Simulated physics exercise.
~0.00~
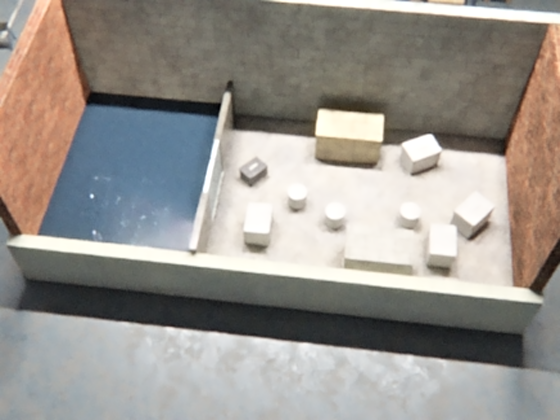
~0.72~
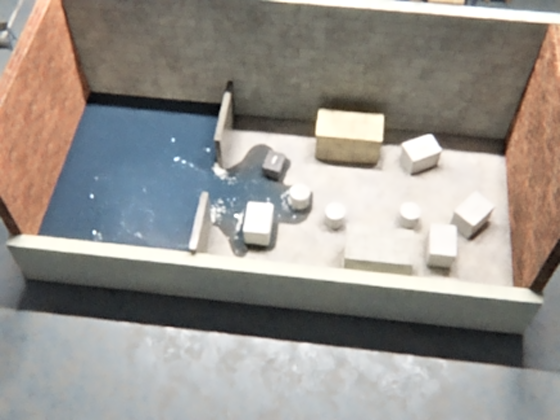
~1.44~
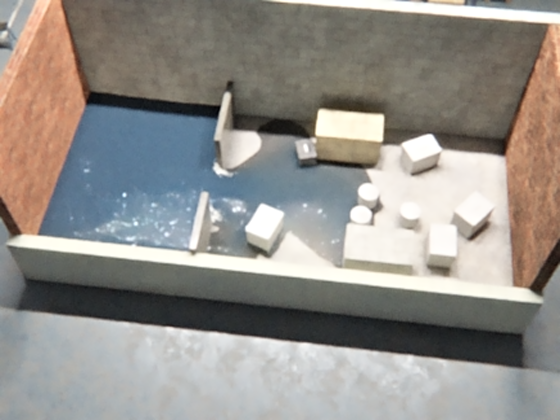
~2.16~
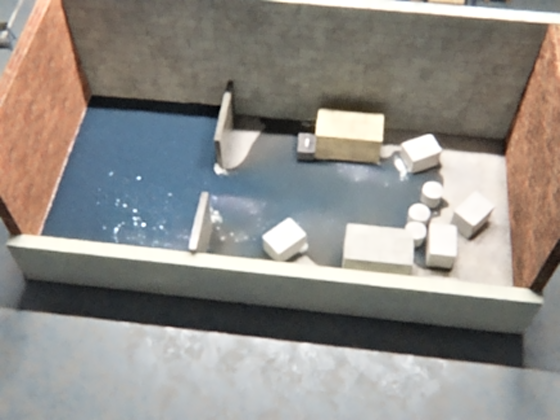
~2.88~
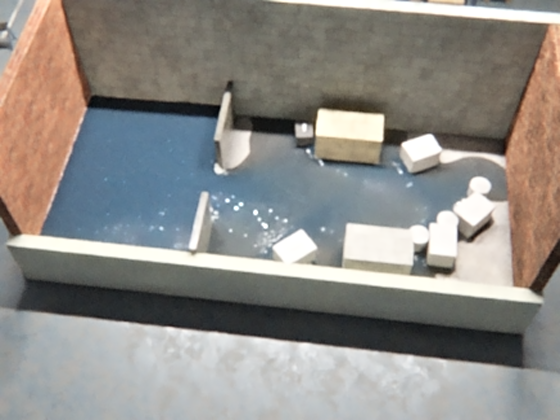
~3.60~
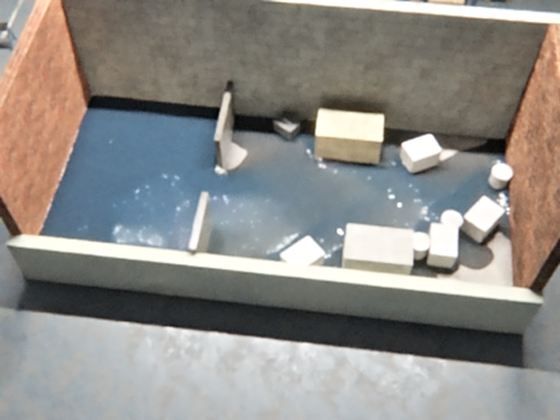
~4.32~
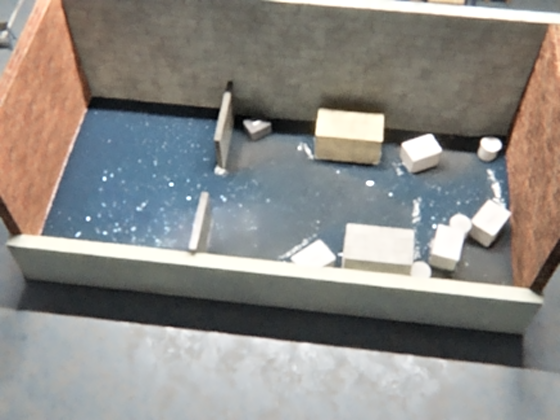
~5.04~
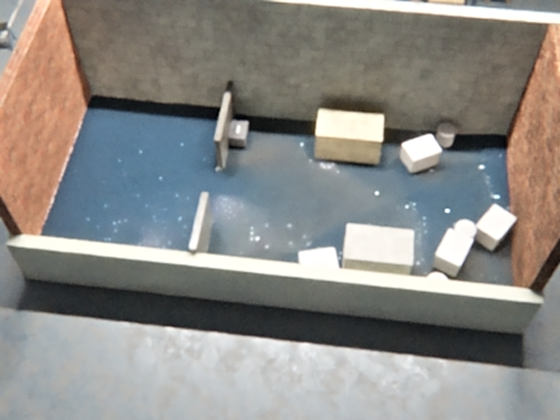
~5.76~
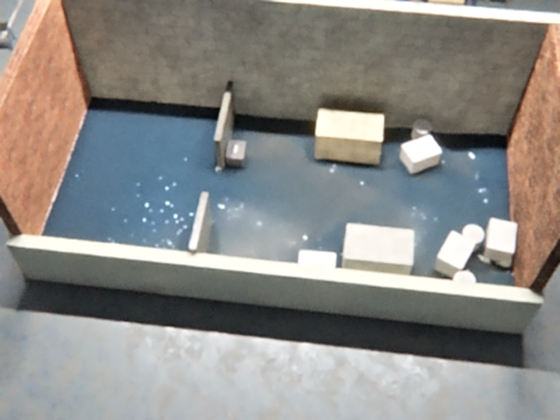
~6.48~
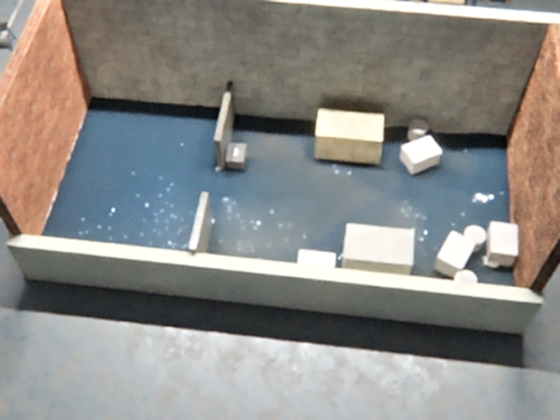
Water bursts from the left room through the doorway, scatters the pale blocks, and settles across both rooms.
